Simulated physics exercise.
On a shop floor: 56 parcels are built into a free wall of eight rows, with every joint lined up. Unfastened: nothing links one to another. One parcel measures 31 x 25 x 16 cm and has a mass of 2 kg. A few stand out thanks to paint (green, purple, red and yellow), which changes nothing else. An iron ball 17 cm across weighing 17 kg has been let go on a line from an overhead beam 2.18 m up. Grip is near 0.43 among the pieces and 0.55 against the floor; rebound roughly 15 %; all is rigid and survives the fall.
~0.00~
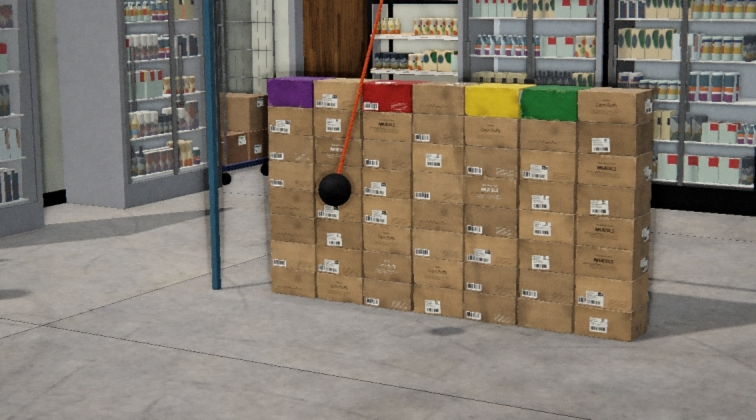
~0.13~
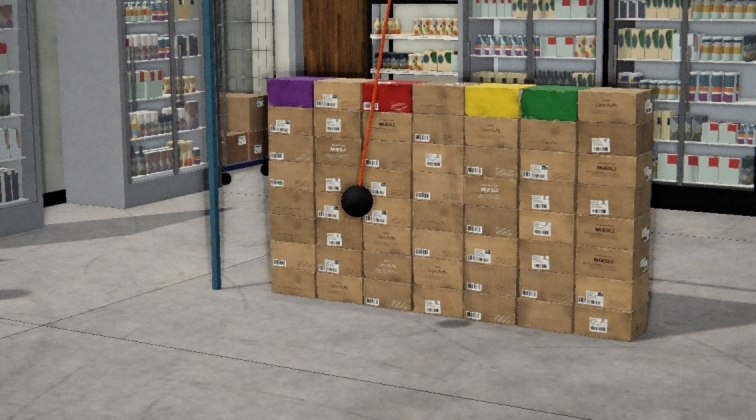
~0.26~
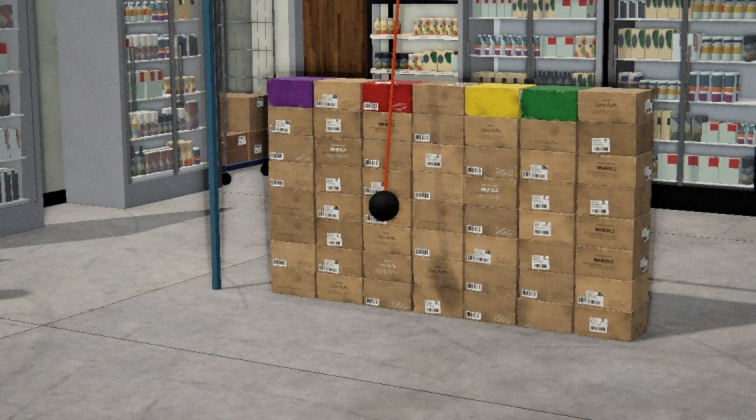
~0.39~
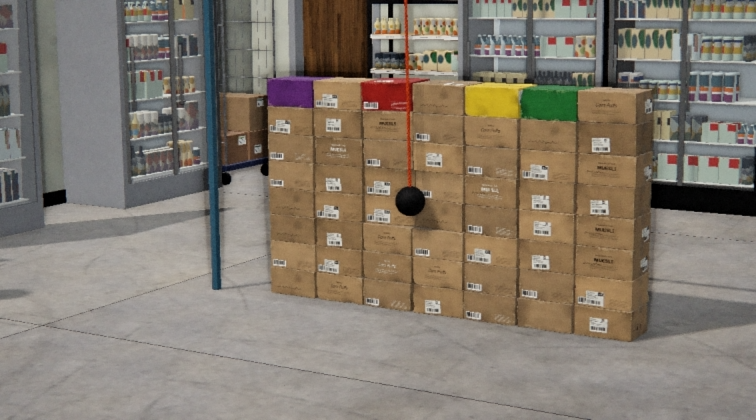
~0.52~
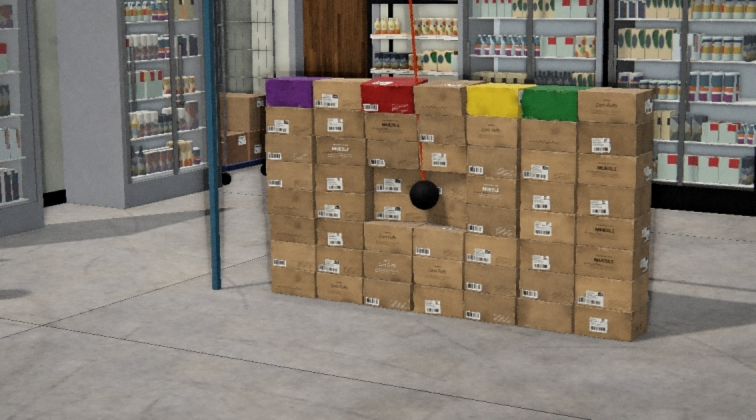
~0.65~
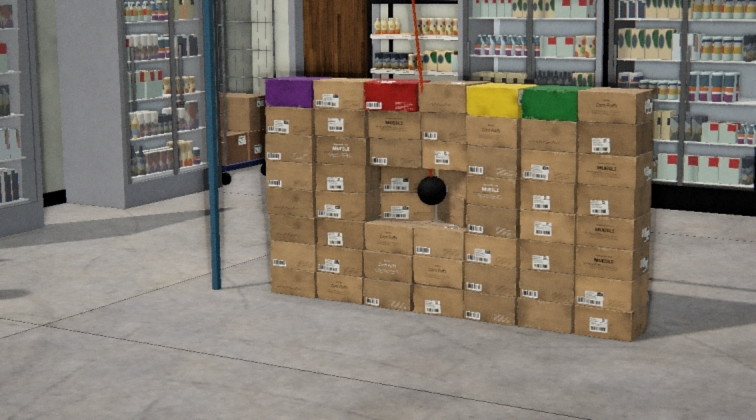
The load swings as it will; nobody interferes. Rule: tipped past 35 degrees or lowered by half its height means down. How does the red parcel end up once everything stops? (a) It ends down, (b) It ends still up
Option a: It ends down.
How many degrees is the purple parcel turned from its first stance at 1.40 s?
I'd estimate close to 0°.
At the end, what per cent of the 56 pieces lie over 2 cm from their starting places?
The share is 30 %.
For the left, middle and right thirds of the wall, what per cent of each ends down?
In percent, the thirds read 0 on the left, 40 in the middle and 0 on the right.
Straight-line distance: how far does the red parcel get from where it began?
About 166 cm.
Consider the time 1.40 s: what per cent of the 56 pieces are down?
20 %.
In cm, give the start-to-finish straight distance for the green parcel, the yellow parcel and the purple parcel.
Distances in cm - green: 0; yellow: 0; purple: 0.
After 0.88 s, line 11° past plumb; none of the 56 parcels down, 24 disturbed; red parcel leaning 8°; purple parcel shifted 17 mm.
After 1.18 s, line 7° past plumb; 5 of the 56 parcels down; red parcel leaning 30°, 55 mm lower.
After 1.40 s, line plumb; 10 of the 56 parcels down; red parcel leaning 66°, 38 cm lower; purple parcel shifted 17 mm.
After 1.66 s, line 6° before plumb; 10 of the 56 parcels down; red parcel on its side.
At rest (2.6 s), line 2° before plumb; 10 of the 56 parcels down; red parcel on its side; purple parcel shifted 17 mm; green parcel unmoved. As the last picture would show them, middles, red parcel near (458, 241), purple parcel near (299, 92).
